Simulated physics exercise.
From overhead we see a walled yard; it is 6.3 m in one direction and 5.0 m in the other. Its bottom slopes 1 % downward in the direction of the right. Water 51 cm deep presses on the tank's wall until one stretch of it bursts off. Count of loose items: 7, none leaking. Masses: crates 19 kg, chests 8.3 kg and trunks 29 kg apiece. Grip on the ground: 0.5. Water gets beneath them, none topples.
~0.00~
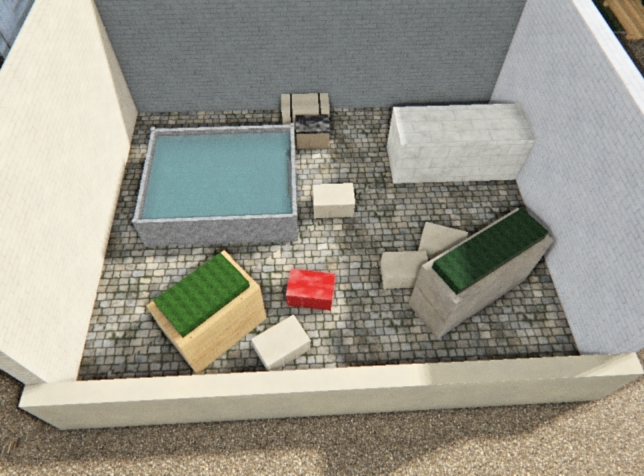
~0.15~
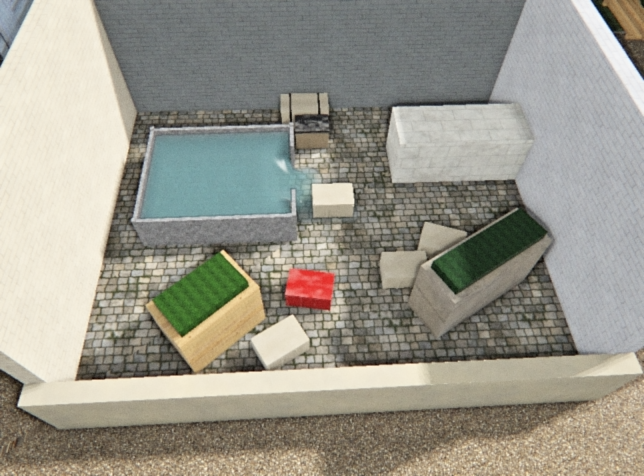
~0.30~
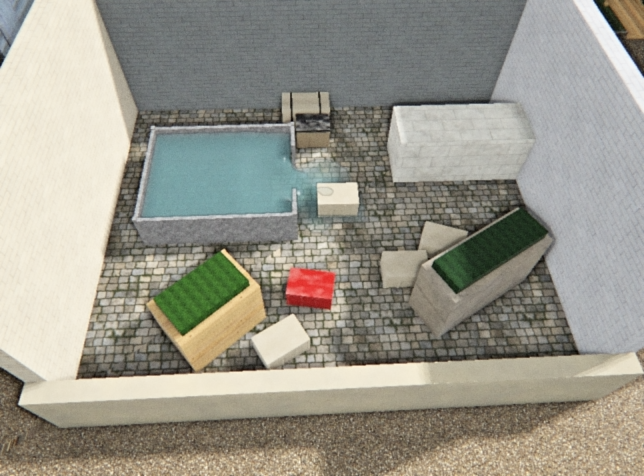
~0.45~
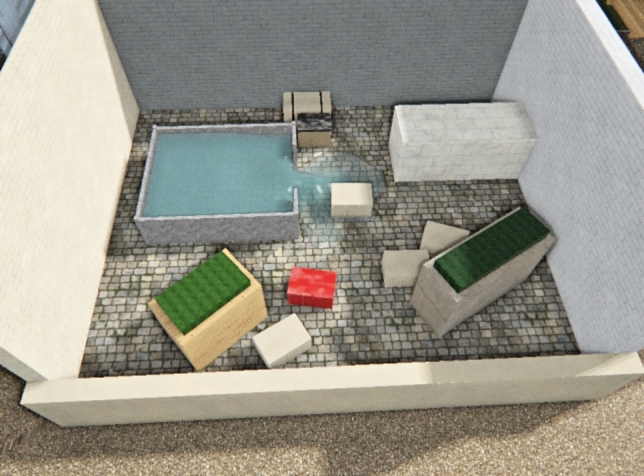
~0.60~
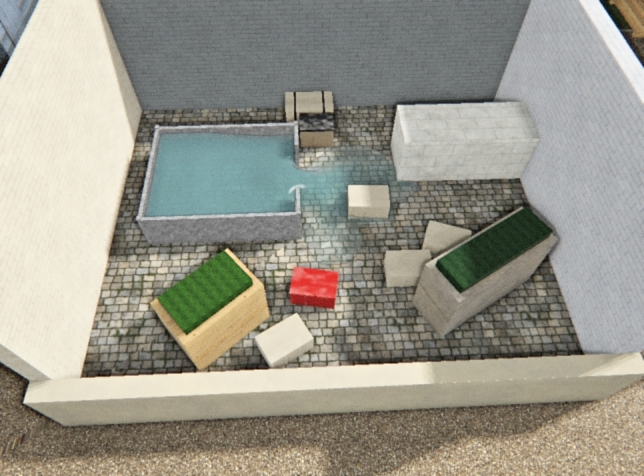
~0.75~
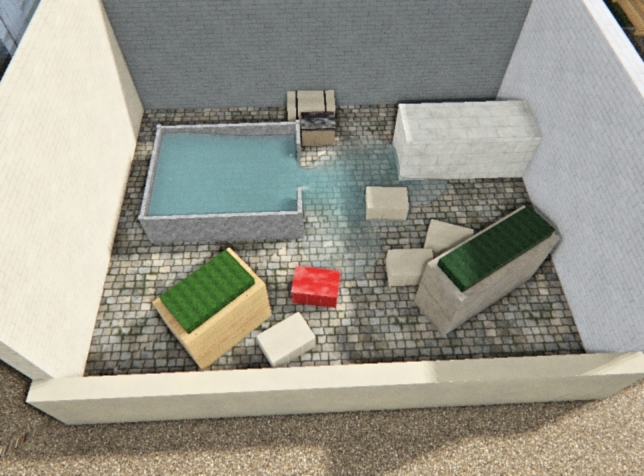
In a walled yard, water pours from a pool's right side and pushes a pale box right.
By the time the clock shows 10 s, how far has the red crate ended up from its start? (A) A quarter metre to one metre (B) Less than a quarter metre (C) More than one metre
Answer: B.
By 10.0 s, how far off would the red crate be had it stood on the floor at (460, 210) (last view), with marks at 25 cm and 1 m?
I'd say it lands far off.
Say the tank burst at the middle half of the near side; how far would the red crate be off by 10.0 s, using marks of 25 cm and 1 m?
My answer is that the red crate is flushed far out.
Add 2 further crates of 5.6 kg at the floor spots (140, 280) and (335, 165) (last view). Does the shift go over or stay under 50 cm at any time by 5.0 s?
Lab note - ordered: Below threshold / above threshold.
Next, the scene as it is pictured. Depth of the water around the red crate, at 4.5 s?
Depth: About 1 cm.
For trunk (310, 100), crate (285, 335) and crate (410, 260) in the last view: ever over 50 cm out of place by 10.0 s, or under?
Within, within, beyond.
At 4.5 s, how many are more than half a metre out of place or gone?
The number I get is 2.
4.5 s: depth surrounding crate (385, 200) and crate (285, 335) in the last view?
Depths: Near 10 cm, then near 1 cm.
After 2.0 s the red crate is near (316, 281), 0.0 m from its start, aground; 0 afloat.
After 4.5 s the red crate is near (316, 281), 0.0 m from its start, aground; 2 afloat.
After 7.0 s the red crate is near (316, 281), 0.0 m from its start, aground; 2 afloat.
After 10.0 s the red crate is near (312, 275), 0.1 m from its start, aground; 3 afloat.
